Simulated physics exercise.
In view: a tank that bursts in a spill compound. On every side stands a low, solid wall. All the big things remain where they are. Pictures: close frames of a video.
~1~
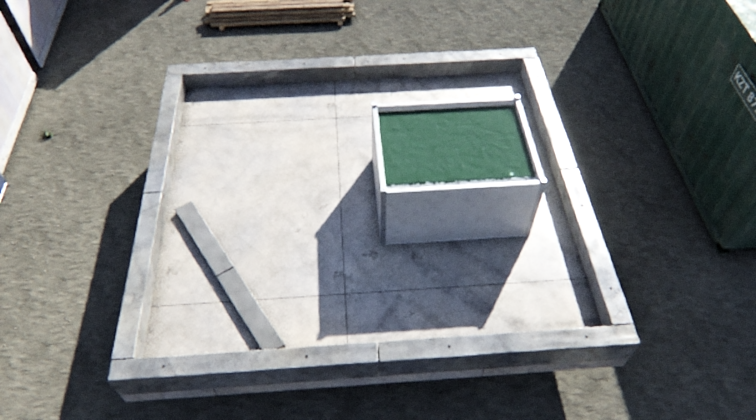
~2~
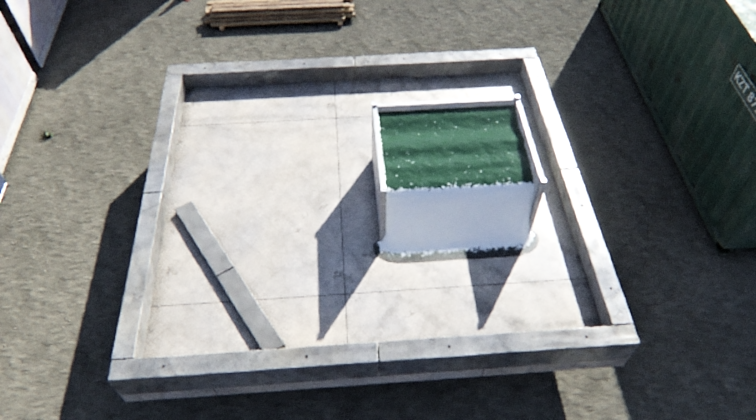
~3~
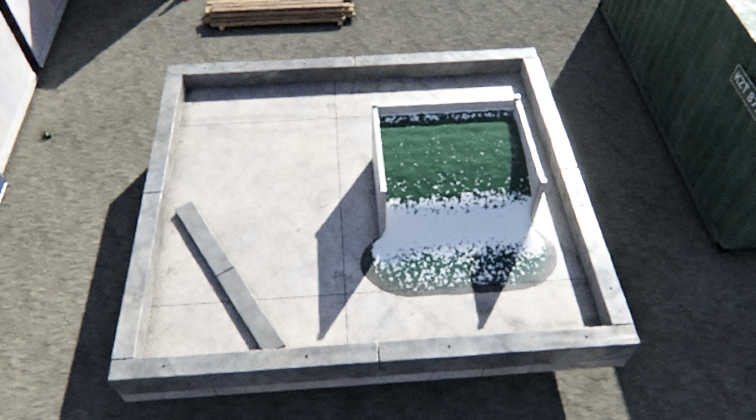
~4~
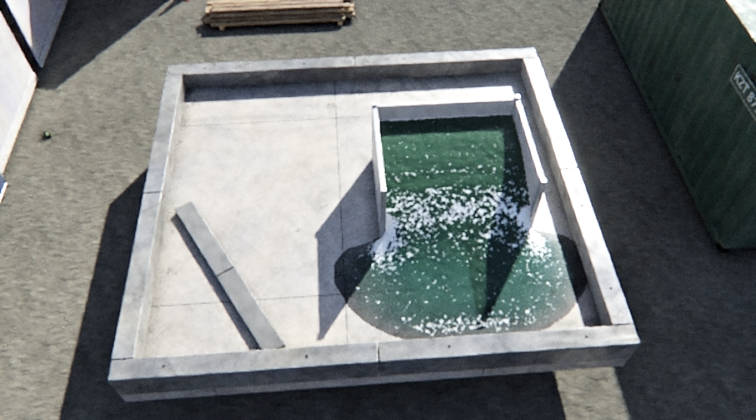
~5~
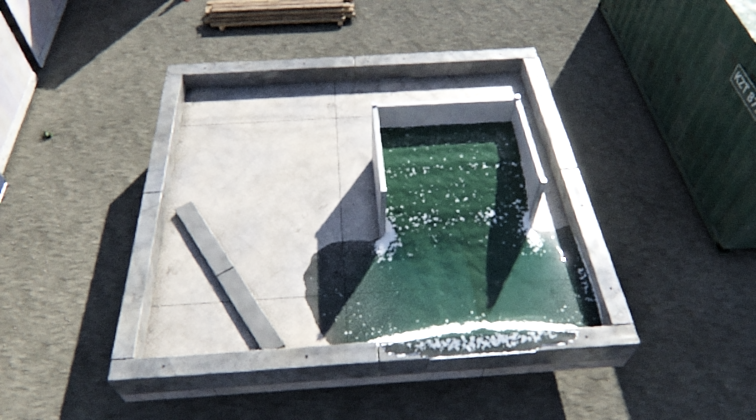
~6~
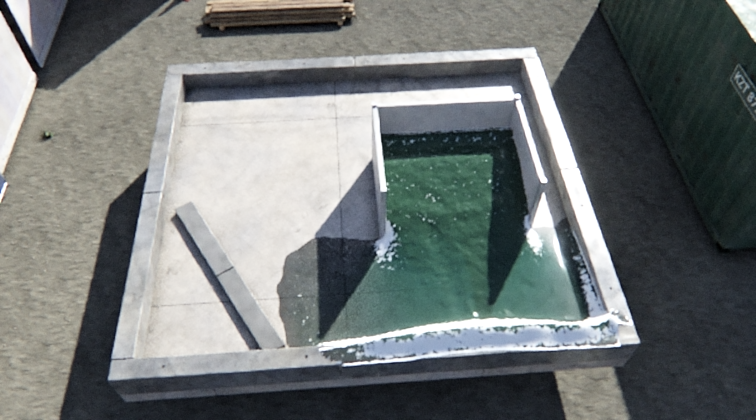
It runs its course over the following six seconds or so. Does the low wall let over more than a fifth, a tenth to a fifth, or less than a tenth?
It lets over more than a fifth.
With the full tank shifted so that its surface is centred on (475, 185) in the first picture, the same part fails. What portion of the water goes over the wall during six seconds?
About 36 %.
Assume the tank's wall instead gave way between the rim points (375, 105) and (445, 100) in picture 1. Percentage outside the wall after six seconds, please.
Estimate: Some 12 in a hundred.
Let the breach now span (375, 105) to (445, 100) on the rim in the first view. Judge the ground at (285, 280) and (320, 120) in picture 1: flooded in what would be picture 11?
Note: Point 1 untouched; point 2 waterlogged.
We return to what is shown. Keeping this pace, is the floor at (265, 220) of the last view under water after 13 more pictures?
Short answer: Swamped.
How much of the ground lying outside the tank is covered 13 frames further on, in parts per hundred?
I'd estimate some 50 per cent.
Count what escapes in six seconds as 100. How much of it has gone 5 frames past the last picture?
Near 55 in a hundred.
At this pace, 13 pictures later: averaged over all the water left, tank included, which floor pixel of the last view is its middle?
That comes out near (413, 270).
A moment on, water covers 25 % of the floor; the low wall has let 5 % over.
Next, water covers 30 % of the floor; the low wall has let 14 % over.
Then, water covers 45 % of the floor; the low wall has let 25 % over.
Later, water covers 65 % of the floor; the low wall has let 25 % over.
In the end, water covers 75 % of the floor; the low wall has let 25 % over.
